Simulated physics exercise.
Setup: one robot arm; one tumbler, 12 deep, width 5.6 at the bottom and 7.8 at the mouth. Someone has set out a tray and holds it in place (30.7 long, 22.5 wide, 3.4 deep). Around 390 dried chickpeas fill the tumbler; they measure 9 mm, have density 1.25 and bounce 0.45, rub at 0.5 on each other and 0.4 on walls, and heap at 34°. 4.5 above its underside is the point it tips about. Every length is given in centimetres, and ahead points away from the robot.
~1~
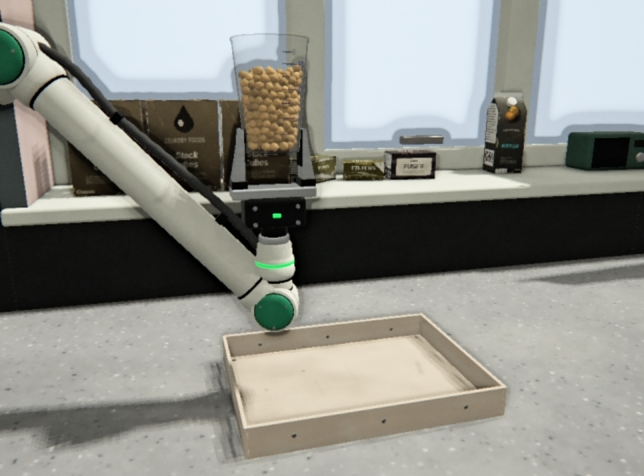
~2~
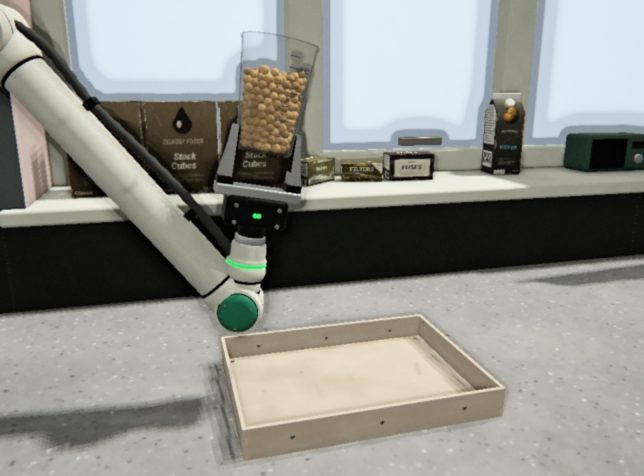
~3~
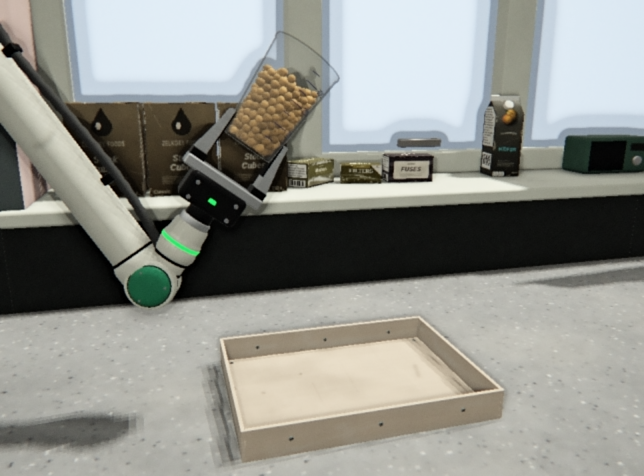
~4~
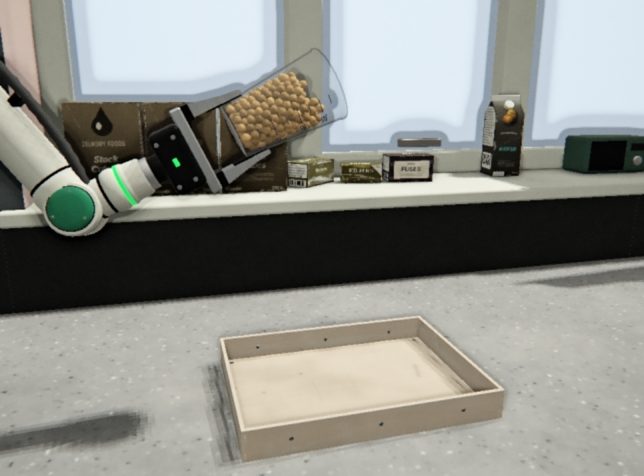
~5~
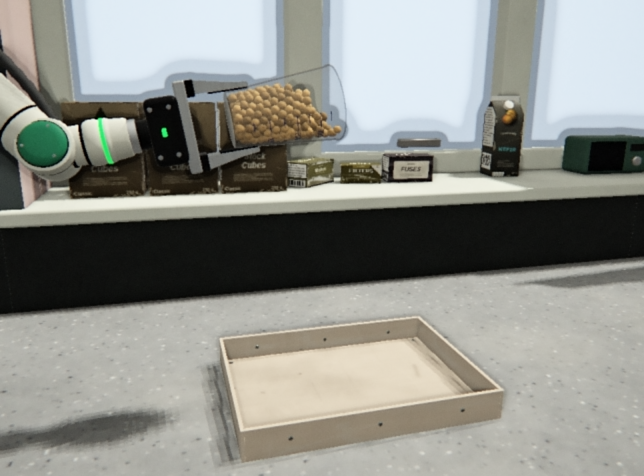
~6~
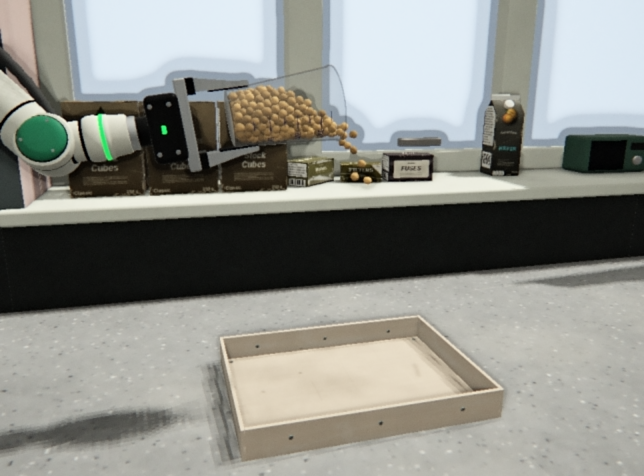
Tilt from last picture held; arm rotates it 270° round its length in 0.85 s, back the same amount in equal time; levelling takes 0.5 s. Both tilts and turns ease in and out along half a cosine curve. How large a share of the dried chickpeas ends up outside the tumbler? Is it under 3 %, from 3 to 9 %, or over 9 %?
Over 9 %.
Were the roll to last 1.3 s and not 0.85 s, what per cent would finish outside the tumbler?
It would come to around 45 percent.
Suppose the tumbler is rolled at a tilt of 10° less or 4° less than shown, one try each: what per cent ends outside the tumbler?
Roughly 10 and 25 per cent.
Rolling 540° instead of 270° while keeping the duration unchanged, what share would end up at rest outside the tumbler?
Estimate: Near 50 %.
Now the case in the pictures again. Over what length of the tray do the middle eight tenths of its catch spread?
Some 20 cm.
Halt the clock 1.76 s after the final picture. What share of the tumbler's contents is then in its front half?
Roughly 65 per cent.
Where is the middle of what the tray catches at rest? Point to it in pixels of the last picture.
Around (392, 373).
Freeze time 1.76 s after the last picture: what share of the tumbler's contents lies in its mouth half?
About 40 percent.
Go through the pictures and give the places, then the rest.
In the first picture, the tumbler middle at (271, 97), upright; upper third of the load around (270, 82), from x 240 to 300, top at y 70; 389 in the tumbler.
In the second picture, the tumbler middle at (272, 99), tipped 10°; upper third of the load around (271, 85), from x 245 to 305, top at y 70.
In the third picture, the tumbler middle at (277, 103), tipped 36°; upper third of the load around (277, 91), from x 230 to 315, top at y 70.
In the fourth picture, the tumbler middle at (281, 108), tipped 65°; upper third of the load around (281, 96), from x 230 to 320, top at y 75.
In the fifth picture, the tumbler middle at (282, 112), tipped 81°; upper third of the load around (273, 101), from x 230 to 335, top at y 85.
In the sixth picture, the tumbler middle at (282, 111), tipped 82°; upper third of the load around (268, 102), from x 230 to 370, top at y 90; 382 in the tumbler, 7 in flight or on a rim.
Then, 0.88 s on, tipped 82°, highest piece 38 above the table; 301 in the tumbler, 64 in the tray, 1 on the table or floor, 23 in flight or on a rim.
Then, 1.76 s on, tipped 79°, highest piece 37 above the table; 242 in the tumbler, 134 in the tray, 3 on the table or floor, 10 in flight or on a rim.
Then, 2.40 s on, upright, highest piece 40 above the table; 238 in the tumbler, 147 in the tray, 4 on the table or floor.
Then, 3.10 s on, upright, highest piece 40 above the table; 238 in the tumbler, 147 in the tray, 4 on the table or floor.
In the end, 238 in the tumbler, 147 in the tray, 4 on the table or floor. That is 39 % outside the tumbler.
